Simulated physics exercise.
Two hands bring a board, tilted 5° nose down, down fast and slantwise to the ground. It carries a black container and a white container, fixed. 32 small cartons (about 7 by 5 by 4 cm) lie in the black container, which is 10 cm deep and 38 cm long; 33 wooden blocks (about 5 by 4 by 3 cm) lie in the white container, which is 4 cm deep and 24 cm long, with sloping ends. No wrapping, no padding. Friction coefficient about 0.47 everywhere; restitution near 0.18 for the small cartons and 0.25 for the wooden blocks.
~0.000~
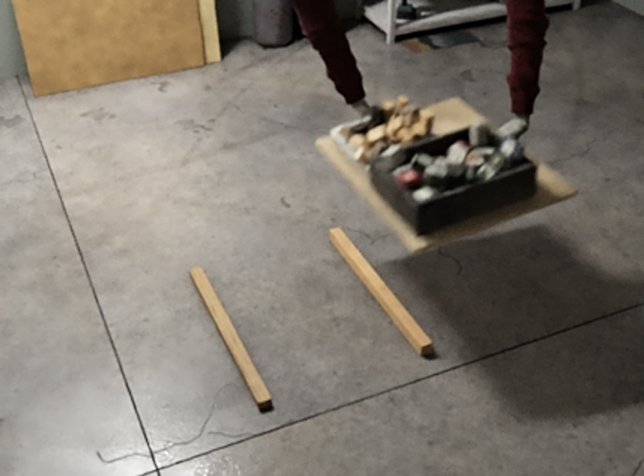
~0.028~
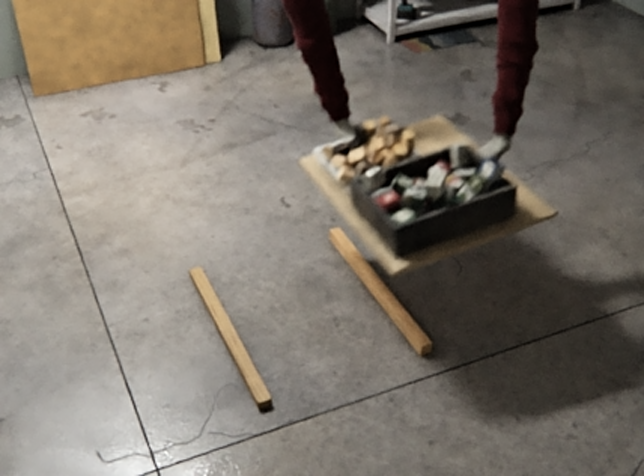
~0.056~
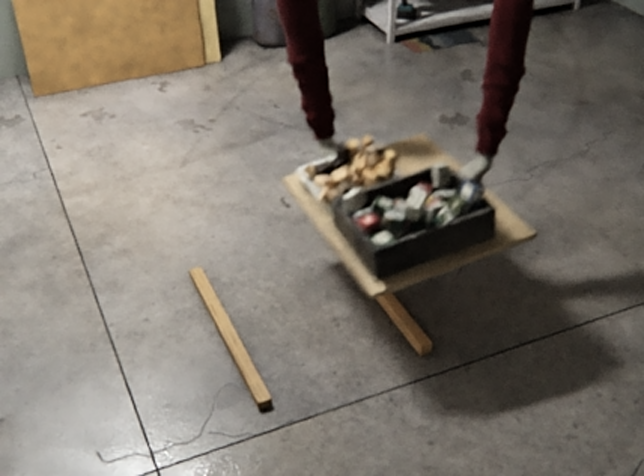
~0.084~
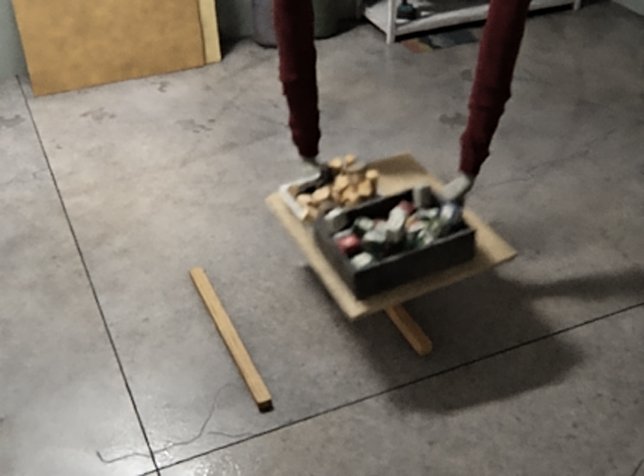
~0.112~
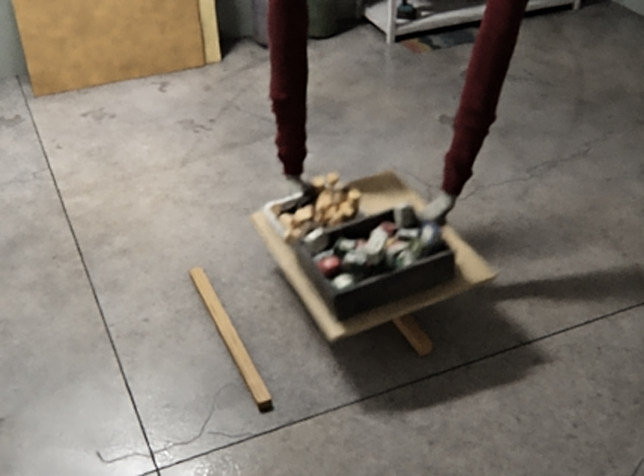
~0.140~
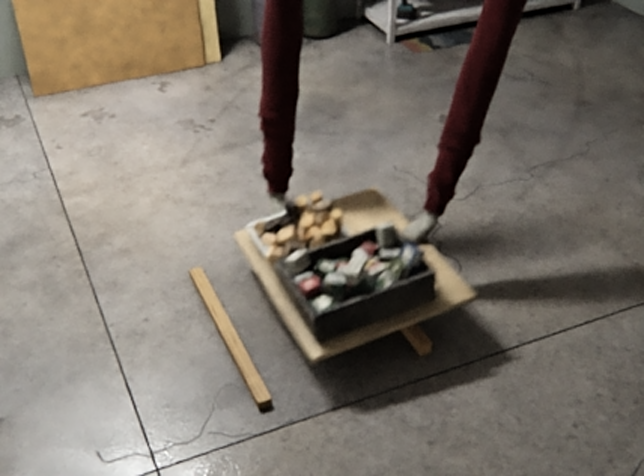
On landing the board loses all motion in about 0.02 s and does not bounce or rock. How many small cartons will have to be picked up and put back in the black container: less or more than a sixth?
Less than a sixth of the small cartons leave the black container.
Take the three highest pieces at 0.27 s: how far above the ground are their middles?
About 18 cm.
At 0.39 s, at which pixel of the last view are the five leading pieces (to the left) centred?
At about (186, 303).
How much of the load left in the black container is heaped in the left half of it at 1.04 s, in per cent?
About 70 per cent.
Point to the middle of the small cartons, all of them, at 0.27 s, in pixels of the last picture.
Around (302, 322).
After 0.19 s, touchdown against the batten.
After 0.27 s, 0 of 32 out of the black container and 4 of 33 out of the white container.
After 0.39 s, 1 of 32 out of the black container and 8 of 33 out of the white container.
After 0.61 s, 1 of 32 out of the black container and 10 of 33 out of the white container.
Outcome (at 1.04 s), 1 of 32 out of the black container and 9 of 33 out of the white container. Asked share, 1 of 32, 3 per cent.
